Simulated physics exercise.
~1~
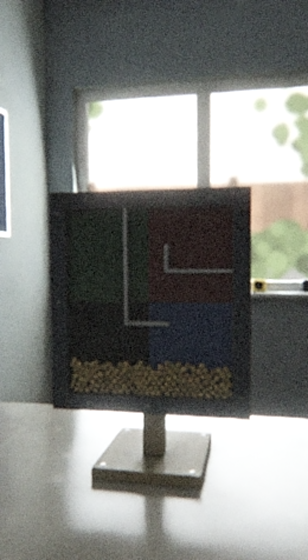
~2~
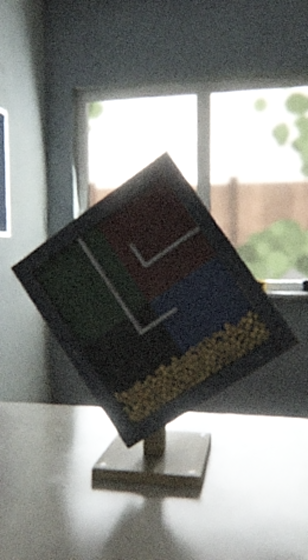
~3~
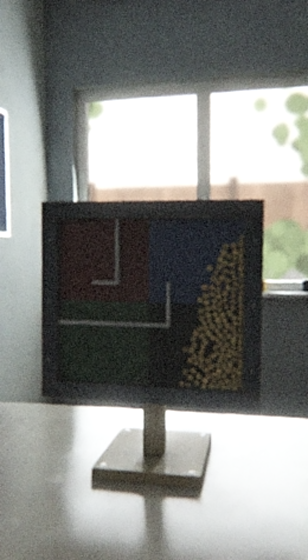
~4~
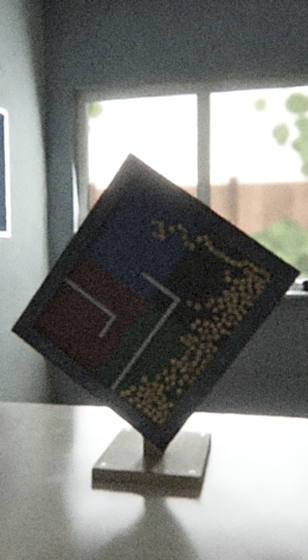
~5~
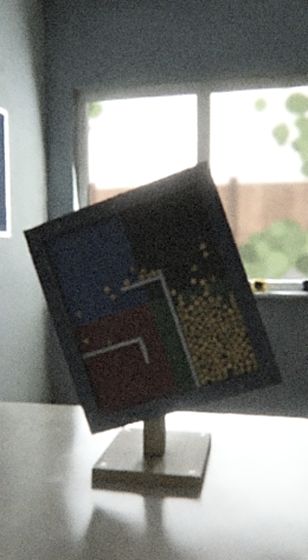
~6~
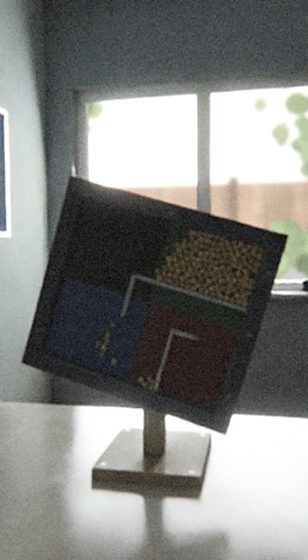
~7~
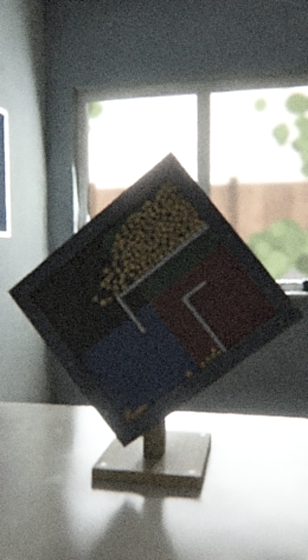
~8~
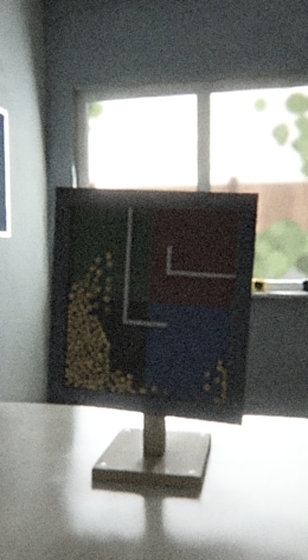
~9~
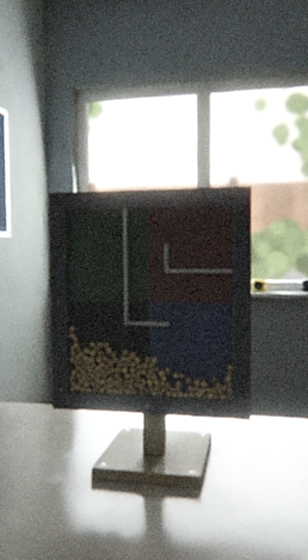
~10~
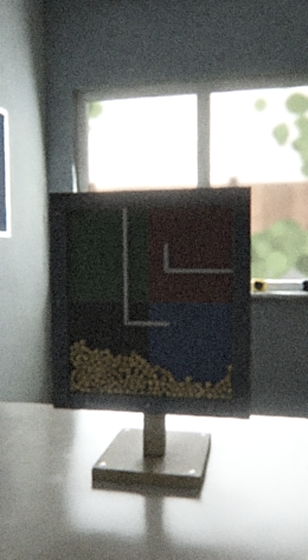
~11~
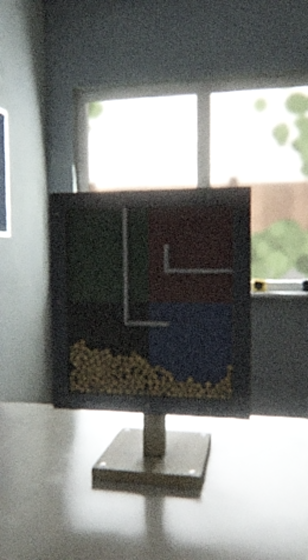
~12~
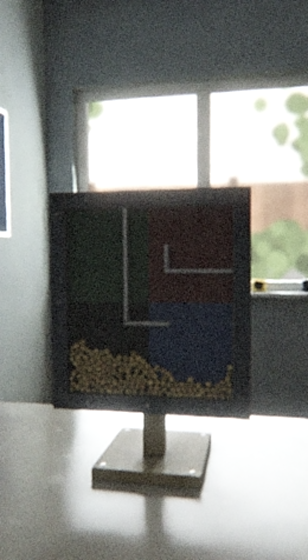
A square, dark-framed case stands upright on a pale pedestal on a glossy table in a dim room, seen from the front by a still camera, with a bright window behind. Its face has green at upper left, red at upper right, black at lower left and blue at lower right, with two pale L-shaped walls and chickpeas along the bottom. The case turns counterclockwise, and the chickpeas slide up the right side, then tumble through the green quarter. Completing one whole turn, it stops upright as they spill down the left. They settle unevenly, heaped higher in black and thinner across blue.
